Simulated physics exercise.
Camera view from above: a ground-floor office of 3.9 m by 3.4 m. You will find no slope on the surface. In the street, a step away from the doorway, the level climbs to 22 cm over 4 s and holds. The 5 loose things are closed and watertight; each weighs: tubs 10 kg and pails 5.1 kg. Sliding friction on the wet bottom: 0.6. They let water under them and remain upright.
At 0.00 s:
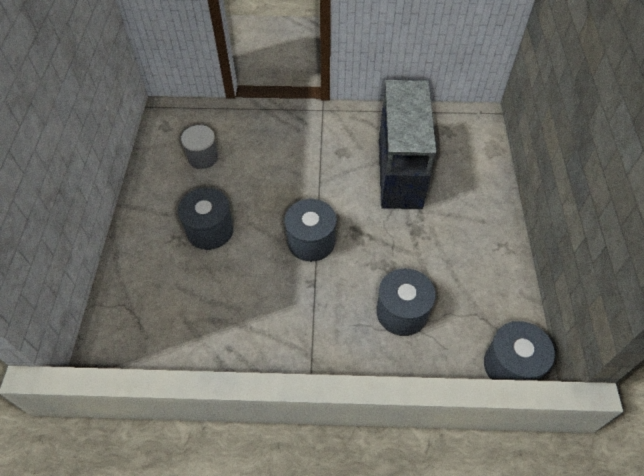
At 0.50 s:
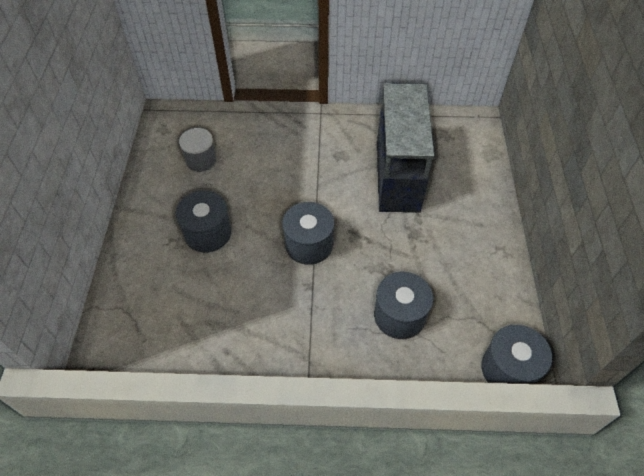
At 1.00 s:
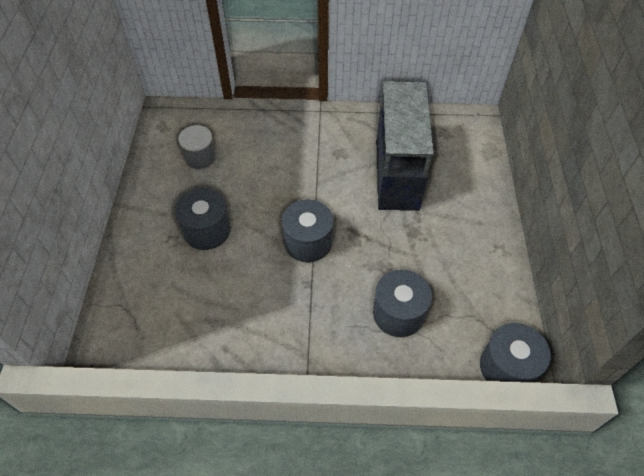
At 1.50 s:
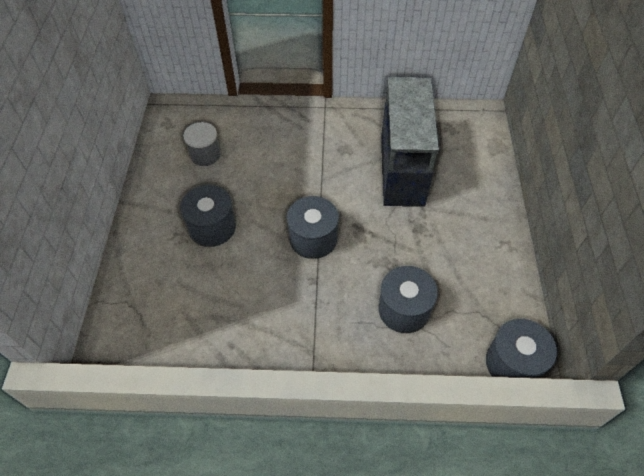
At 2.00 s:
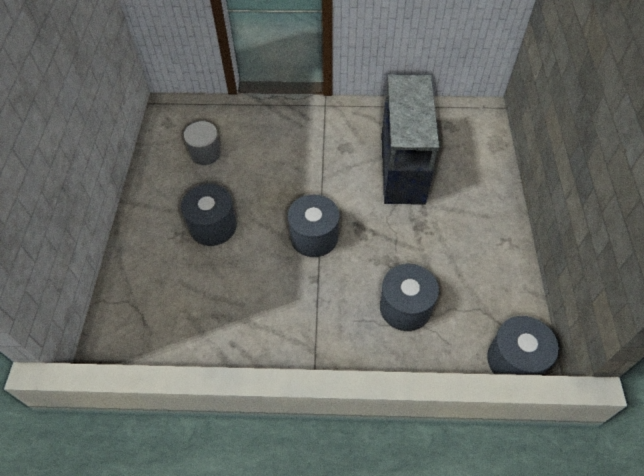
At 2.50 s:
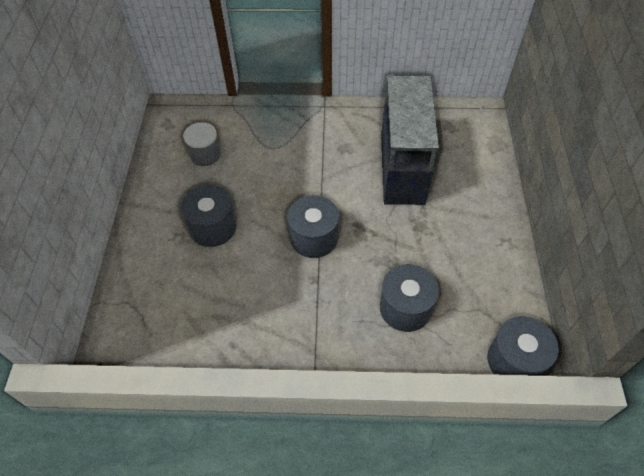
Water spreads outside the walled room, then creeps through the doorway onto the floor.
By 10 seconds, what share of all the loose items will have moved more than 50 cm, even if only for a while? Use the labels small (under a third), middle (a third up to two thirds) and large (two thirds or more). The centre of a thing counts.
Large.
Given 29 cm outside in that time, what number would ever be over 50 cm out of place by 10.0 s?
In that case the number is 5.
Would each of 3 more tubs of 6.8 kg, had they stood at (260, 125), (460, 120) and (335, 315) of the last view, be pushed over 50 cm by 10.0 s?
One: Beyond it. Two: Within it. Three: Beyond it.
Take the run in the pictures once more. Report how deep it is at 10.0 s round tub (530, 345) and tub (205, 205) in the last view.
First roughly 5 cm, second roughly 10 cm.
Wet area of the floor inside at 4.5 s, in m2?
Wet area: Approx. 6.0 m2.
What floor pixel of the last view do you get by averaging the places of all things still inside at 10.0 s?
The average lands around (361, 271).
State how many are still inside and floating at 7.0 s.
4 at that moment.
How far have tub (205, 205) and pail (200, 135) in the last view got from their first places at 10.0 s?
They sit 100 cm and 150 cm away, in the order given.
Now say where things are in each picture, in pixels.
The first frame shows a tub at (407, 293) rests on the ground; a tub at (204, 208), on the bottom; 0.0 m2 under water; 0 of 5 have shifted.
The second frame shows a tub at (405, 296), on the bottom; a tub at (201, 210), on the bottom; 0.0 m2 under water; 0 of 5 have shifted.
The third frame shows a tub at (404, 294) rests on the ground; a tub at (201, 208), on the bottom; 0.0 m2 under water; 0 of 5 have shifted.
The fourth frame shows a tub at (409, 290) rests on the ground; a tub at (206, 205), on the bottom; water covers 0.0 m2; 0 of 5 have shifted.
The fifth frame shows a tub at (410, 288) rests on the ground; a tub at (207, 204), on the bottom; 0.0 m2 under water; 0 of 5 have shifted.
The sixth frame shows a tub at (410, 288), on the bottom; a tub at (206, 205), on the bottom; water covers 0.5 m2; 0 of 5 have shifted.
After 3.5 s 0 of 5 are over 50 cm from their spots; 0 afloat.
After 4.5 s 0 of 5 are over 50 cm from their spots; 0 afloat.
After 7.0 s 3 of 5 are over 50 cm from their spots; 4 afloat.
After 10.0 s 5 of 5 are over 50 cm from their spots, and 5 have been at some point; 4 afloat.
